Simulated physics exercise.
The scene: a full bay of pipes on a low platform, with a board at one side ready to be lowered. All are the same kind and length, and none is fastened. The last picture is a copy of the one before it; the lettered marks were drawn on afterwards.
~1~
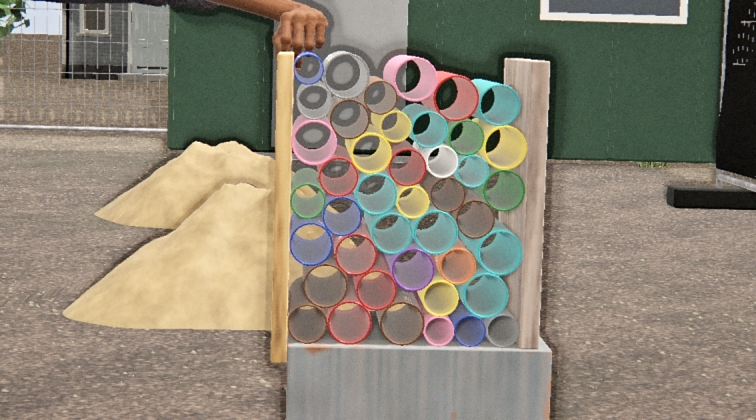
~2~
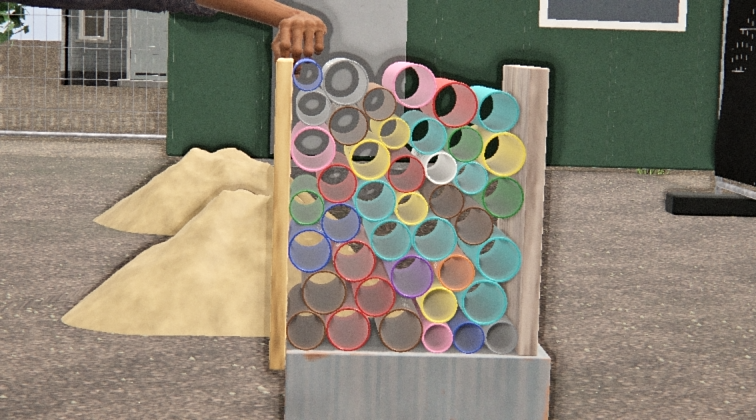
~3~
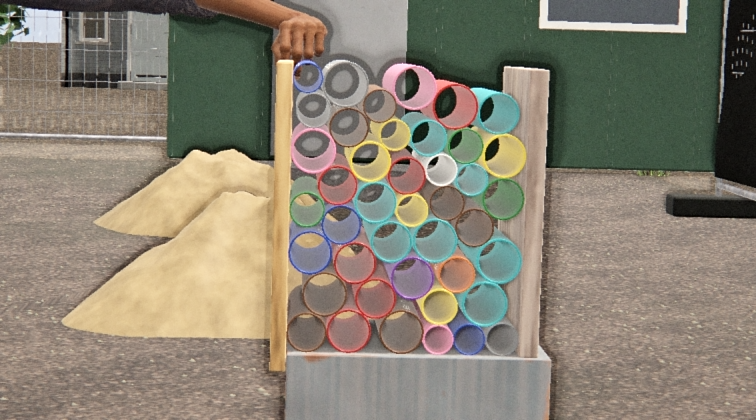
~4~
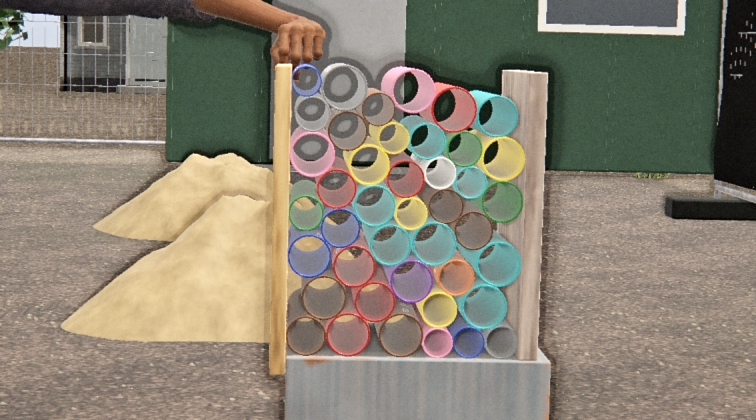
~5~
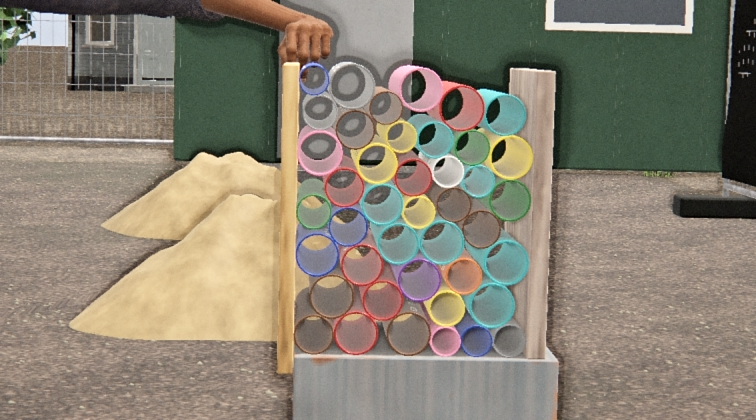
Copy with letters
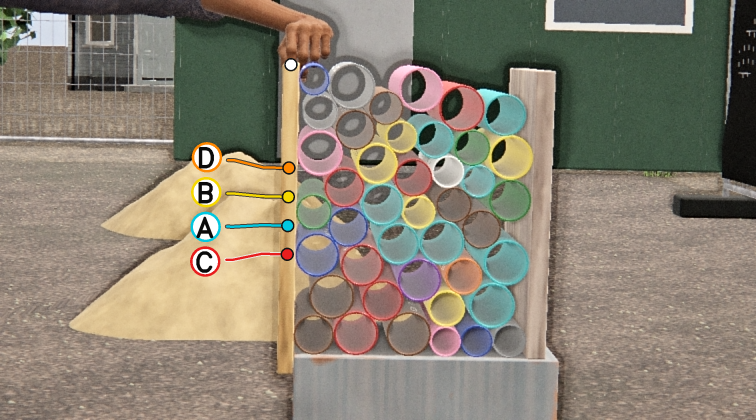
A hand rested on top of the wooden board at the left of a stack of colourful pipes, and nothing moved apart from the whole view shifting slightly.
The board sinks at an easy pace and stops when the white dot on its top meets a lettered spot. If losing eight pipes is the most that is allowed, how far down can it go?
Down to A.
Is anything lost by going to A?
Yes, at A.
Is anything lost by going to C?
At C: Yes.
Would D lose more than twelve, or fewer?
At D, fewer than twelve.
On the copy, A at (288, 225); B at (289, 197); C at (287, 255); D at (289, 168); the white dot at (291, 65).
On A. First, top of the board (298, 134).
Then, top of the board (296, 212).
Finally, top of the board (296, 225), six out over the board.
By contrast, B about five out over the board; C more than eight out over the board; D three out over the board.
